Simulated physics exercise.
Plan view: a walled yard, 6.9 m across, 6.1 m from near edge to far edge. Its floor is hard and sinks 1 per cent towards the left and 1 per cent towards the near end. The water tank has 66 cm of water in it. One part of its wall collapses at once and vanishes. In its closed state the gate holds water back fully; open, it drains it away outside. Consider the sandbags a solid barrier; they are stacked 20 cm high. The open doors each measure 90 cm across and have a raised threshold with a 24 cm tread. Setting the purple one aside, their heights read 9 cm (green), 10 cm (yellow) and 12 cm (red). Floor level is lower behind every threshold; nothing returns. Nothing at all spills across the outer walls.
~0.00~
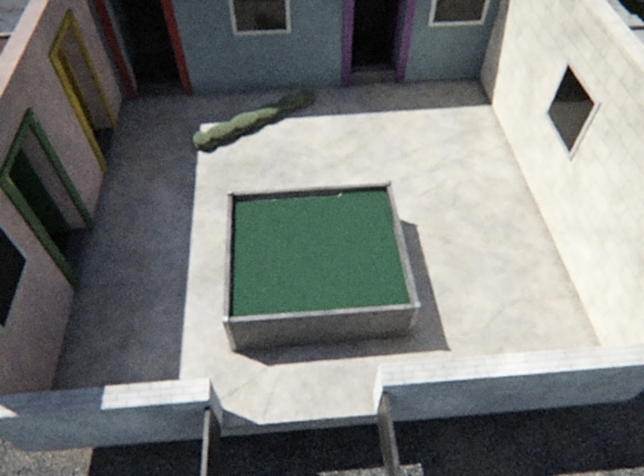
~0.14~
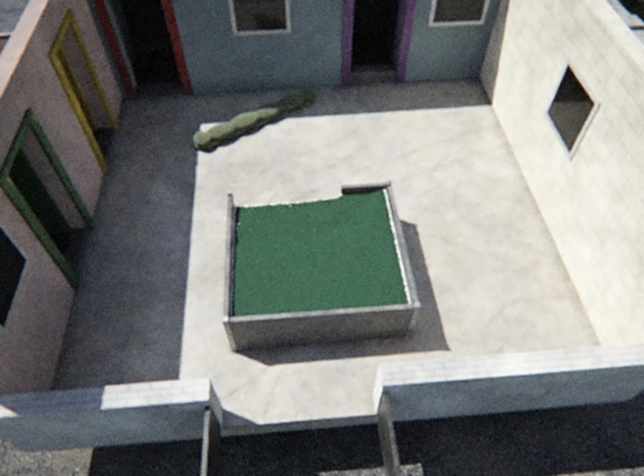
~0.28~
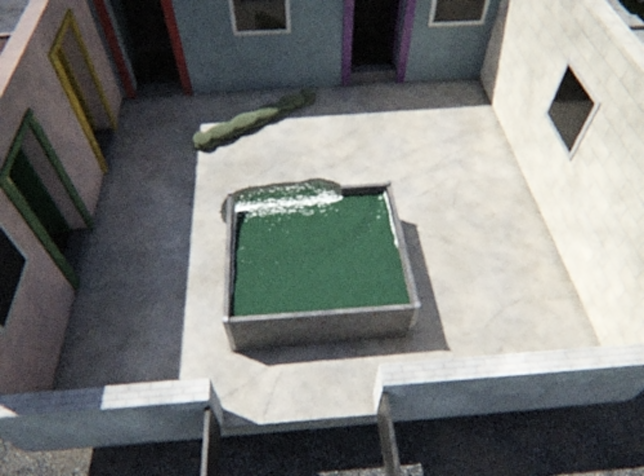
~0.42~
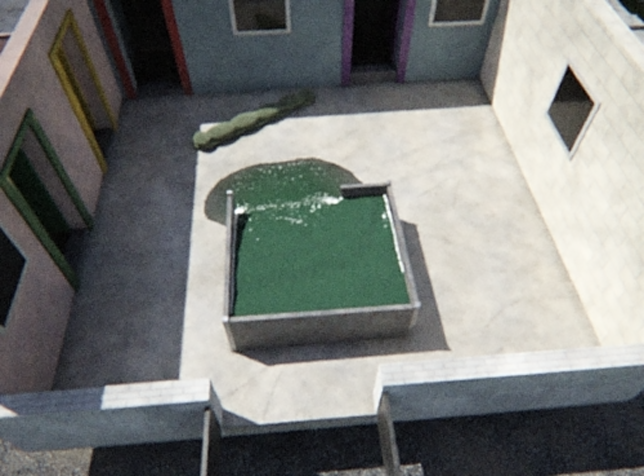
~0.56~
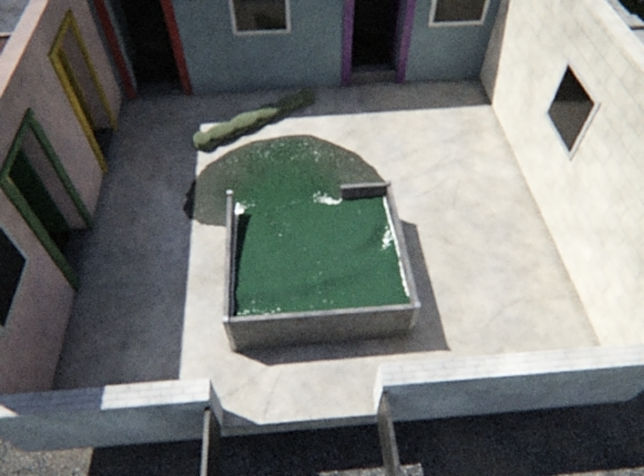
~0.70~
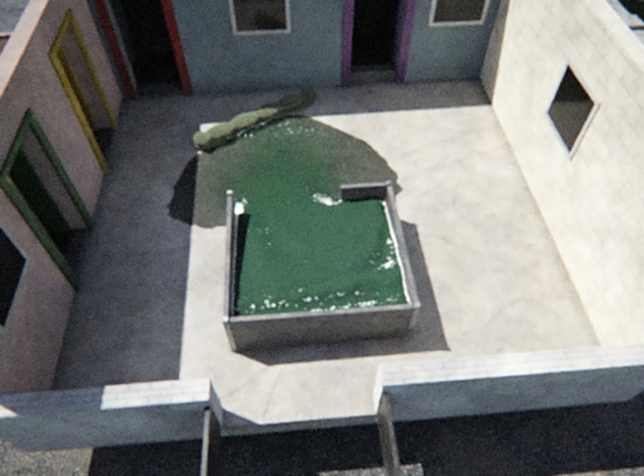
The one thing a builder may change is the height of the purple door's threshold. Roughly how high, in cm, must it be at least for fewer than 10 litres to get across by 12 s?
Roughly 20 cm is just enough.
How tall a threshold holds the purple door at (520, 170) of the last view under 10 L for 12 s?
6.0 cm.
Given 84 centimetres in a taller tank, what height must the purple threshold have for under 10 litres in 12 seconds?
Something near 25 cm should do.
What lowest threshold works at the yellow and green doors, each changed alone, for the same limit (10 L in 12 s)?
About 19 cm at yellow and 7.0 cm at green.
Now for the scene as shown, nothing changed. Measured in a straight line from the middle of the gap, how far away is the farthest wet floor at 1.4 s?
Front distance: Approx. 3.6 m.
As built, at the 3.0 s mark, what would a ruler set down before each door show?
Door by door in centimetres - green 0, yellow 19, purple 21, red 12.
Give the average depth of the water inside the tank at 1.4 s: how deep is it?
Mean depth: Approx. 41 cm.
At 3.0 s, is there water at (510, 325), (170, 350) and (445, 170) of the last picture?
One by one: Clear, clear, clear.
After 1.4 s water covers 30 % of the floor, deepest (38 cm) near (236, 141); it has not reached the purple door.
After 3.0 s water covers 45 % of the floor, deepest (28 cm) near (482, 87); 21 cm at the purple door, 1 litre in over its 25 cm threshold.
After 12.0 s water covers 95 % of the floor, deepest (15 cm) near (58, 364); 3 cm at the purple door, 1 litre in over its 25 cm threshold.
At the purple door as built, the water arrived by 1.5 s and peaked near 24 cm at 2.4 s.
With a threshold of 16.5 cm, 26 litres would have come in within the 12 s; with 22 cm, 5 litres. So under 10 litres takes about 20 cm.
